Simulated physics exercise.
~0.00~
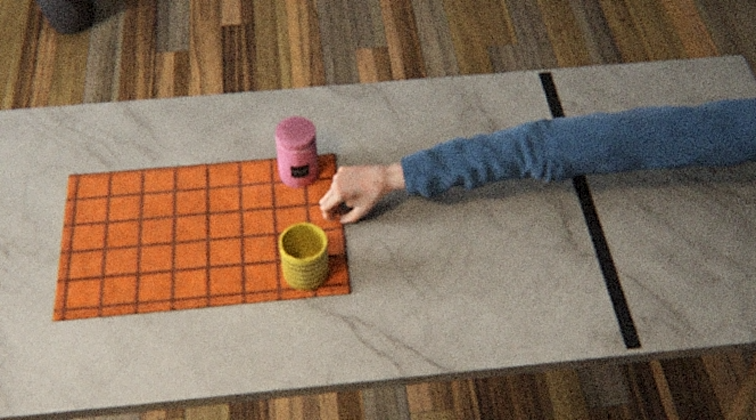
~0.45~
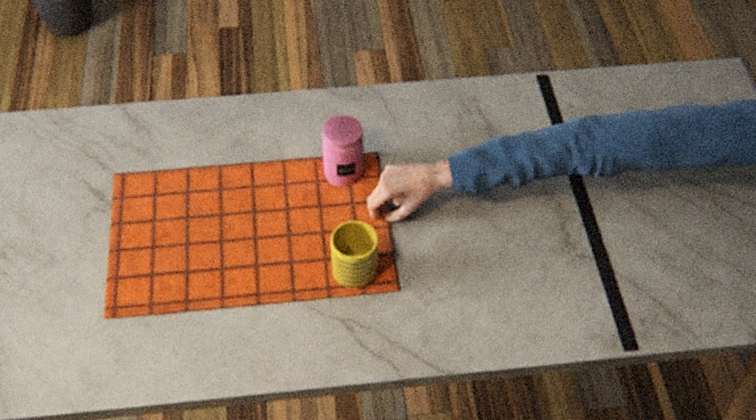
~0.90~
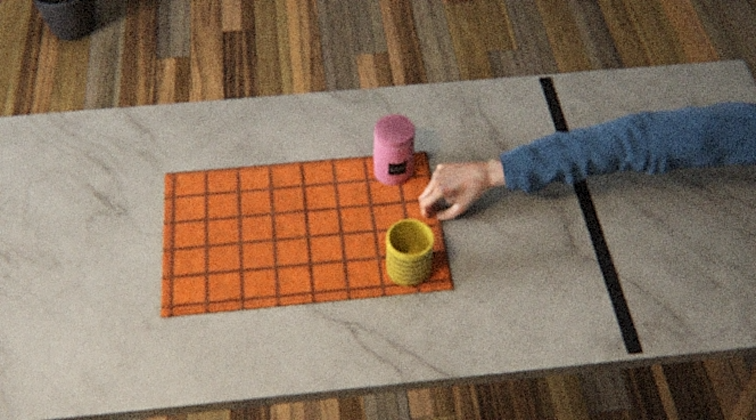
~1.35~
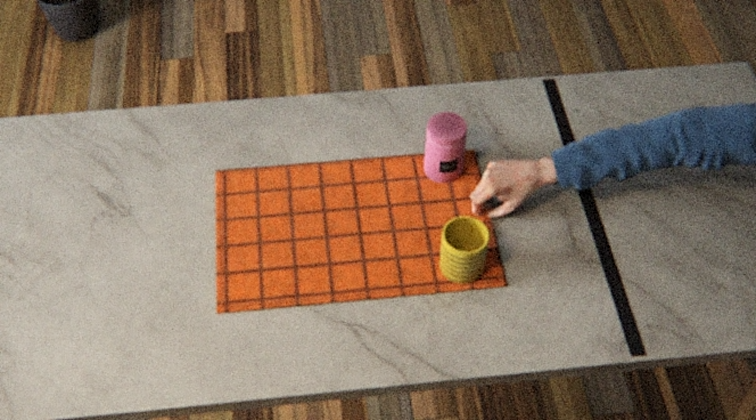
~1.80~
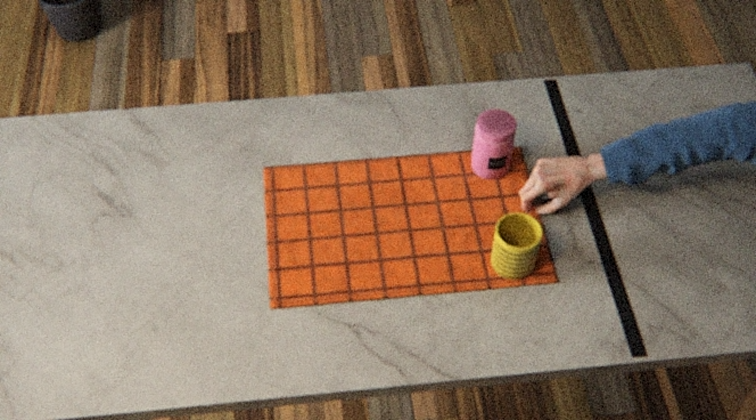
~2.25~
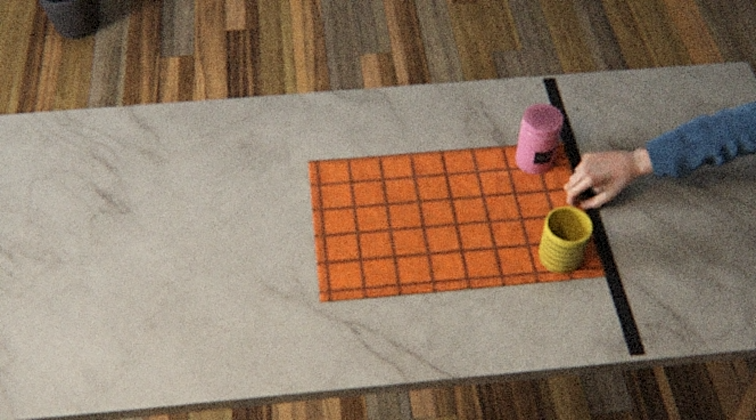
To begin with, an orange place mat with a dark grid lies on a pale, marbled table, carrying a pink jar near its far right corner and a yellow mug near its close right corner. A hand in a blue sleeve grips the mat's right edge between them. The hand draws the mat steadily to the right, toward a black strip of tape across the table. The jar and mug ride along, both upright and keeping their places on the cloth. Finally the mat's right edge reaches the tape, with the jar and mug still standing aboard.
